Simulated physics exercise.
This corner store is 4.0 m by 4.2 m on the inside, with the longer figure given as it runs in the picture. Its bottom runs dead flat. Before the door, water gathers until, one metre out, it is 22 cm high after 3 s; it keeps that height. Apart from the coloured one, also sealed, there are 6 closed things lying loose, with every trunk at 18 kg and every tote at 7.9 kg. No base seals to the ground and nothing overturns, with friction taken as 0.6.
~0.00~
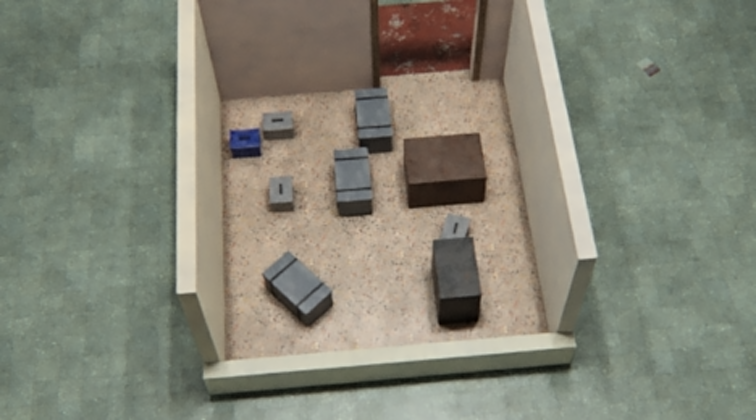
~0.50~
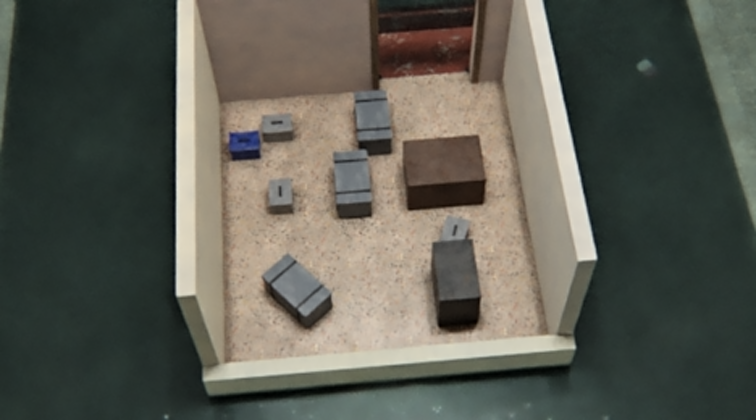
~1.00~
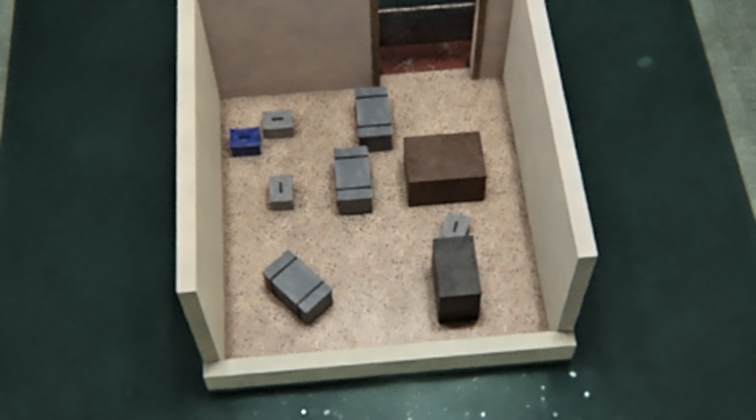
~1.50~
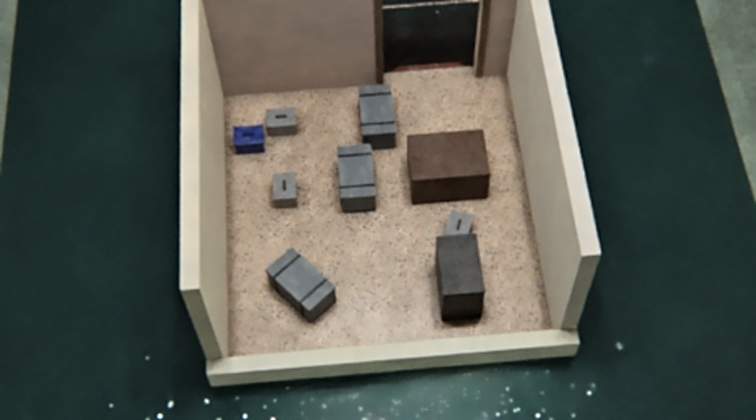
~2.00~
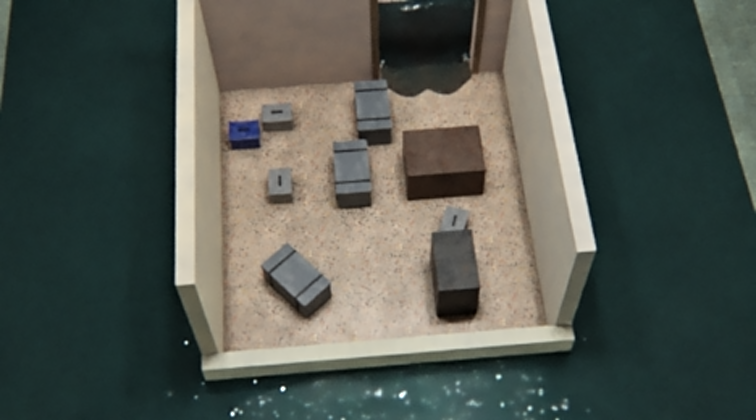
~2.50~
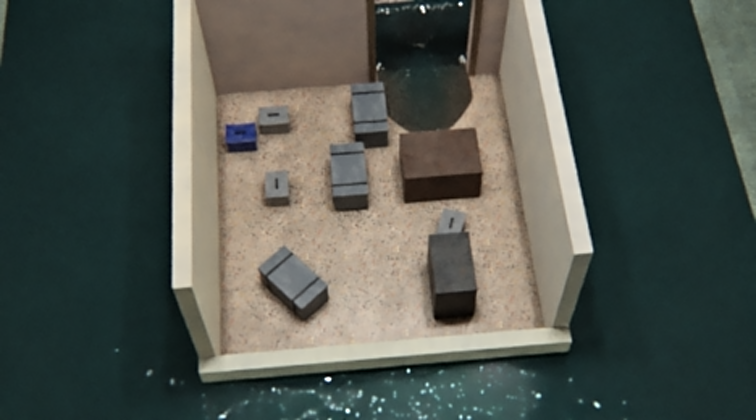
Dark water spreads across the green ground around a roofless room, covers the red area beyond the rear doorway, then enters in a rounded, widening patch, while the blue box and the gray and brown containers inside stay put.
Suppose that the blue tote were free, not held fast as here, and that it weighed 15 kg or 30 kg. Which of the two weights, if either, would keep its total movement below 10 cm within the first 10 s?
The lighter one would.
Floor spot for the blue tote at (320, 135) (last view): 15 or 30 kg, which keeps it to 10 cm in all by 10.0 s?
Looking at the loads, both keep it.
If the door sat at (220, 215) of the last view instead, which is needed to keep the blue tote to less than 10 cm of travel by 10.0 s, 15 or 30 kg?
Short version: The light mass is sufficient.
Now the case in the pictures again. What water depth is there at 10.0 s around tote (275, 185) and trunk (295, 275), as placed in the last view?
First roughly 14 cm, second roughly 16 cm.
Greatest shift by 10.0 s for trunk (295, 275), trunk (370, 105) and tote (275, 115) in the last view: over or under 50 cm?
First exceeds it, then exceeds it, then stays inside.
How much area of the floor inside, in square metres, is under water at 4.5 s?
That flooded area is roughly 6.5 m2.
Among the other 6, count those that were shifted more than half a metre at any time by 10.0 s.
By my tally, 4.
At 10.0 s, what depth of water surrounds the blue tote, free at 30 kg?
About 6 cm.
After 3.5 s the blue tote would be 0 cm from its start with 15 kg and 0 cm from its start with 30 kg; 0 cm of water round it then.
After 4.5 s the blue tote would be 0 cm from its start with 15 kg and 0 cm from its start with 30 kg; 0 cm of water round it then.
After 7.0 s the blue tote would be 0 cm from its start with 15 kg and 0 cm from its start with 30 kg; 4 cm of water round it then.
After 10.0 s the blue tote would be 0 cm from its start with 15 kg and 0 cm from its start with 30 kg; 6 cm of water round it then.
